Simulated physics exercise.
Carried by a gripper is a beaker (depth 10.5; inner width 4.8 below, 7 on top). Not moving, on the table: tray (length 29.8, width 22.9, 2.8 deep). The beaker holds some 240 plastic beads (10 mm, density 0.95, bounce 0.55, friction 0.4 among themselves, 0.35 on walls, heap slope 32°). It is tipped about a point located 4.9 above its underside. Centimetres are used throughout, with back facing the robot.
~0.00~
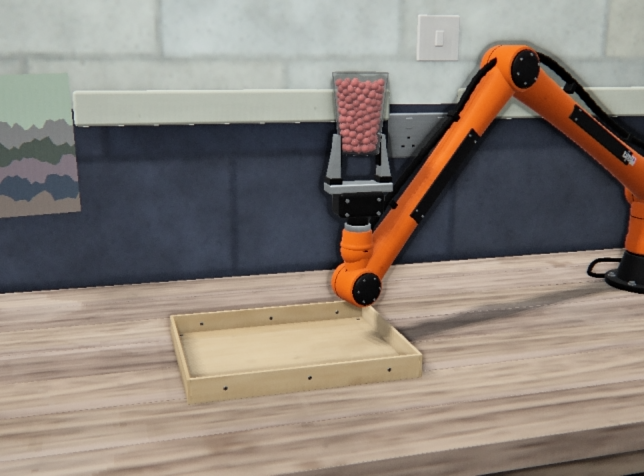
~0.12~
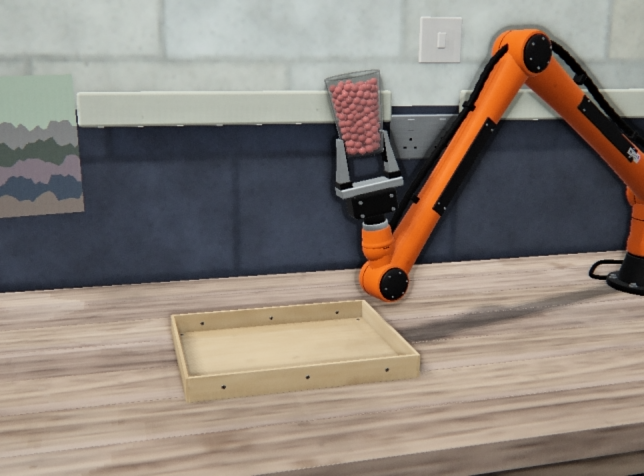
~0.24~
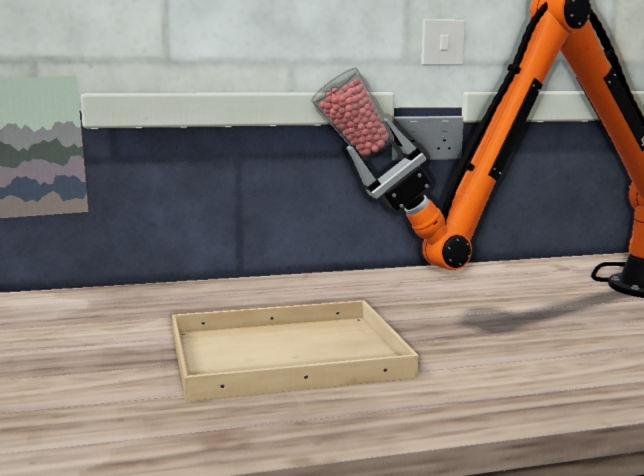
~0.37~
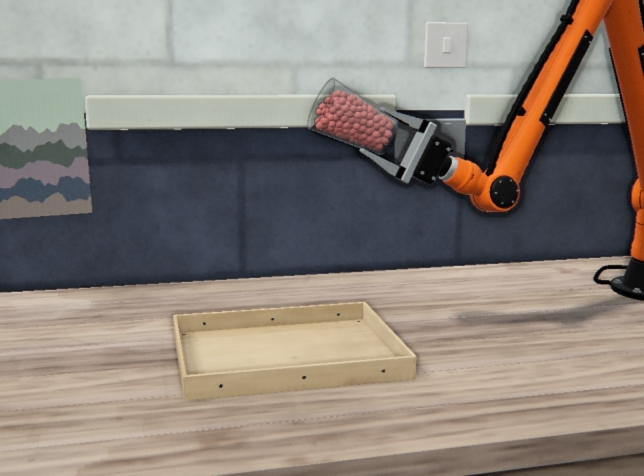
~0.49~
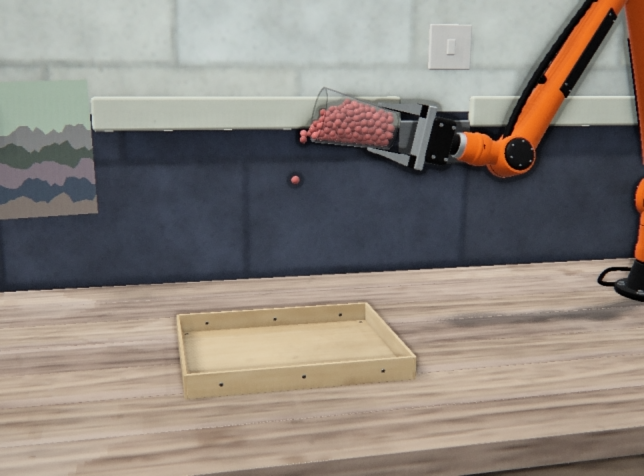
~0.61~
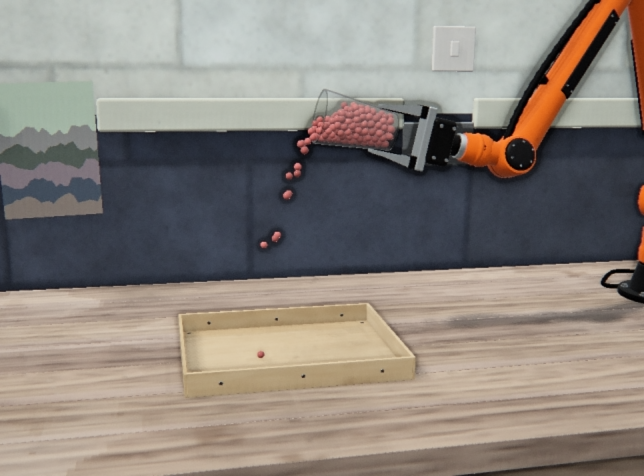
On a wooden table with a shallow tray, an orange robot arm lifted and tilted a clear container of pinkish-red beads to the left, and a few beads trickled out, one reaching the tray.
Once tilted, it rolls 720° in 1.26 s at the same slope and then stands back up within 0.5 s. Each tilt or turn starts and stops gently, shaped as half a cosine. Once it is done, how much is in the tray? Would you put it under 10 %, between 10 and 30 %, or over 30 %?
I would put it over 30 %.
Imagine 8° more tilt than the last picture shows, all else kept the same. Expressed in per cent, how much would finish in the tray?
It would be around 70 percent.
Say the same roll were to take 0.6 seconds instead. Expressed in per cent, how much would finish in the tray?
It would come to around 20 percent.
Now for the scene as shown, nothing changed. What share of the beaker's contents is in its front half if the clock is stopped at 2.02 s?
60 per cent or thereabouts.
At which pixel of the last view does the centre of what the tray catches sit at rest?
It's centred about (240, 358).
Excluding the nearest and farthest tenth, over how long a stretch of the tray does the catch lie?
22 cm.
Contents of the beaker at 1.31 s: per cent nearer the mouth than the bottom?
About 45 %.
After 1.31 s, tipped 78°, highest piece 36 above the table; 177 in the beaker, 46 in the tray, 2 on the table or floor, 20 in flight or on a rim.
After 2.02 s, tipped 62°, highest piece 34 above the table; 134 in the beaker, 96 in the tray, 10 on the table or floor, 5 in flight or on a rim.
After 2.57 s, upright, highest piece 36 above the table; 133 in the beaker, 101 in the tray, 11 on the table or floor.
After 3.27 s, upright, highest piece 36 above the table; 133 in the beaker, 101 in the tray, 11 on the table or floor.
At rest, 133 in the beaker, 101 in the tray, 11 on the table or floor. That is 41 % in the tray.
